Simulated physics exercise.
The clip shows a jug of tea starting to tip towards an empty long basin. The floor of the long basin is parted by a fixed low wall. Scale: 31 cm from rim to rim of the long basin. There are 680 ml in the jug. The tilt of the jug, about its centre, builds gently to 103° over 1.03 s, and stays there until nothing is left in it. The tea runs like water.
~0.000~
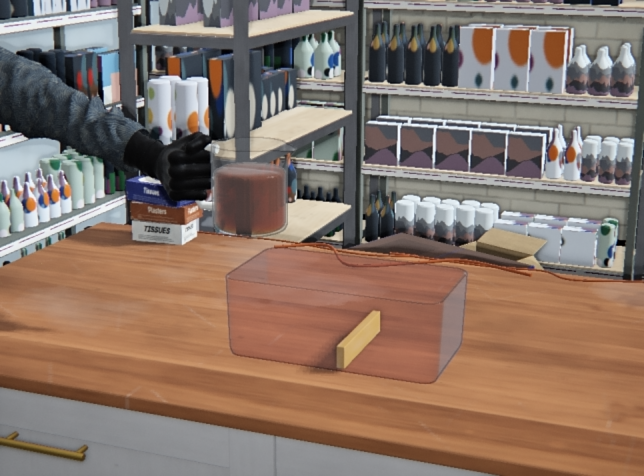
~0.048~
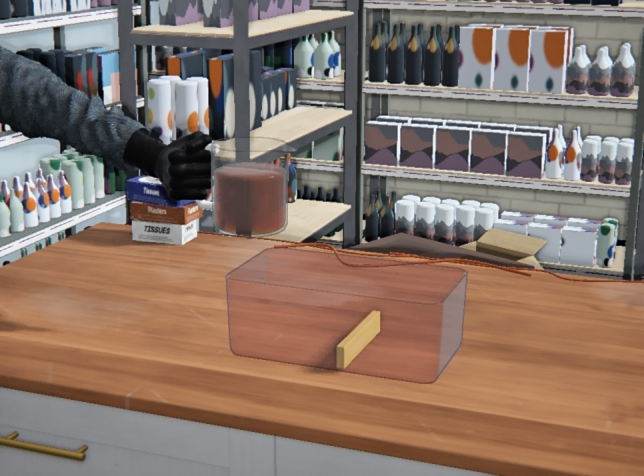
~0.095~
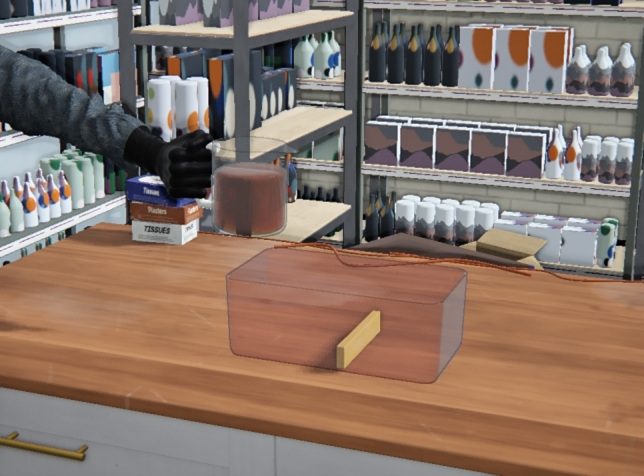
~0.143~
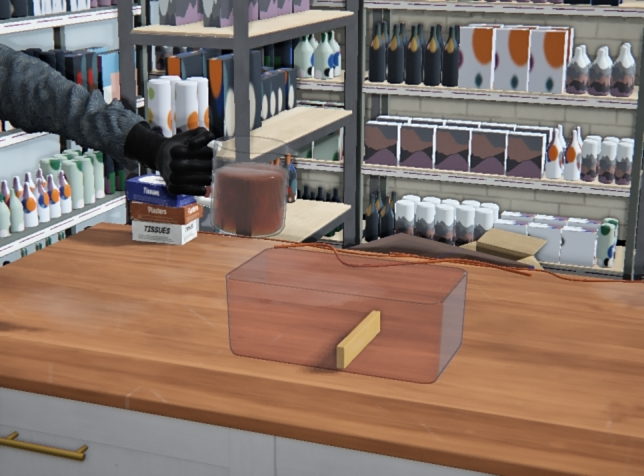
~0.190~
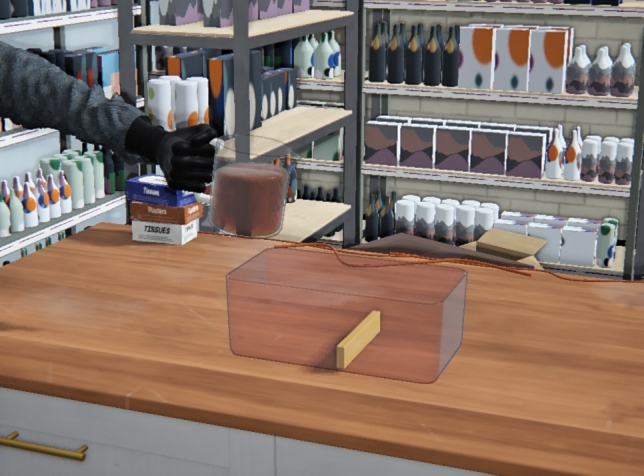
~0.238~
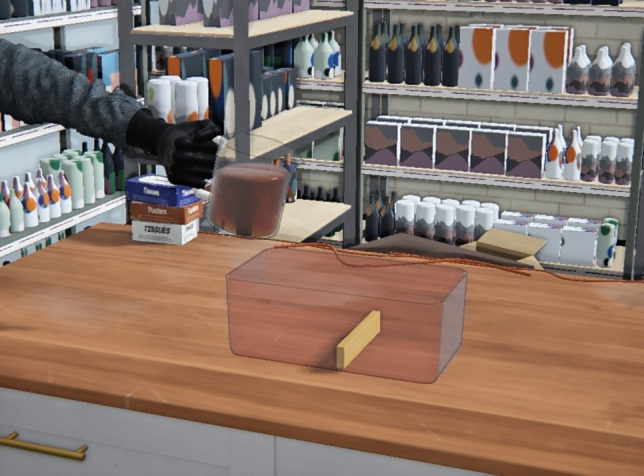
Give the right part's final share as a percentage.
Roughly 10 per cent is past the wall.
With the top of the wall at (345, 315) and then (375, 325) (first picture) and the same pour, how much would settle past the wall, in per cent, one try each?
First 25, then 5 per cent.
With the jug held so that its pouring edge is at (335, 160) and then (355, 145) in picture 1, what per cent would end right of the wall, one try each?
In turn about 75 and 85 per cent.
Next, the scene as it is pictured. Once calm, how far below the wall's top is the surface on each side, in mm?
Left about 8 mm, right about 28 mm.
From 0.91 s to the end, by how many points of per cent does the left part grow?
Some 38 per cent.
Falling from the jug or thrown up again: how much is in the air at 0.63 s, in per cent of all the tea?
About 10 per cent.
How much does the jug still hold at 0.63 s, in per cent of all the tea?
Near 88 in a hundred.
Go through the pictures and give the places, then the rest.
Tilt 0°; pouring edge (296, 149); surface from (219, 166) to (285, 172); the long basin's rim runs from (247, 263) to (455, 288); the wall's top is at (359, 329), in the first frame.
Tilt 1°; pouring edge (296, 150); surface from (220, 167) to (285, 172), in the second frame.
Tilt 2°; pouring edge (297, 151); surface from (220, 167) to (285, 172), in the third frame.
Tilt 5°; pouring edge (299, 154); surface from (220, 167) to (286, 172), in the fourth frame.
Tilt 8°; pouring edge (301, 157); surface from (221, 167) to (287, 173), in the fifth frame.
Tilt 13°; pouring edge (303, 162); surface from (221, 168) to (288, 174), in the sixth frame.
After 0.63 s the tilt is 69° and 89 per cent is still to pour, 1 is left of the wall and 0 right of it.
After 0.91 s the tilt is 100° and 34 per cent is still to pour, 49 is left of the wall and 0 right of it.
After 1.21 s the tilt is 103° and 5 per cent is still to pour, 85 is left of the wall and 5 right of it.
After 1.53 s the tilt is 103° and 0 per cent is still to pour, 87 is left of the wall and 10 right of it.
In the end 88 per cent lies left of the wall, 10 right of it and 3 outside.
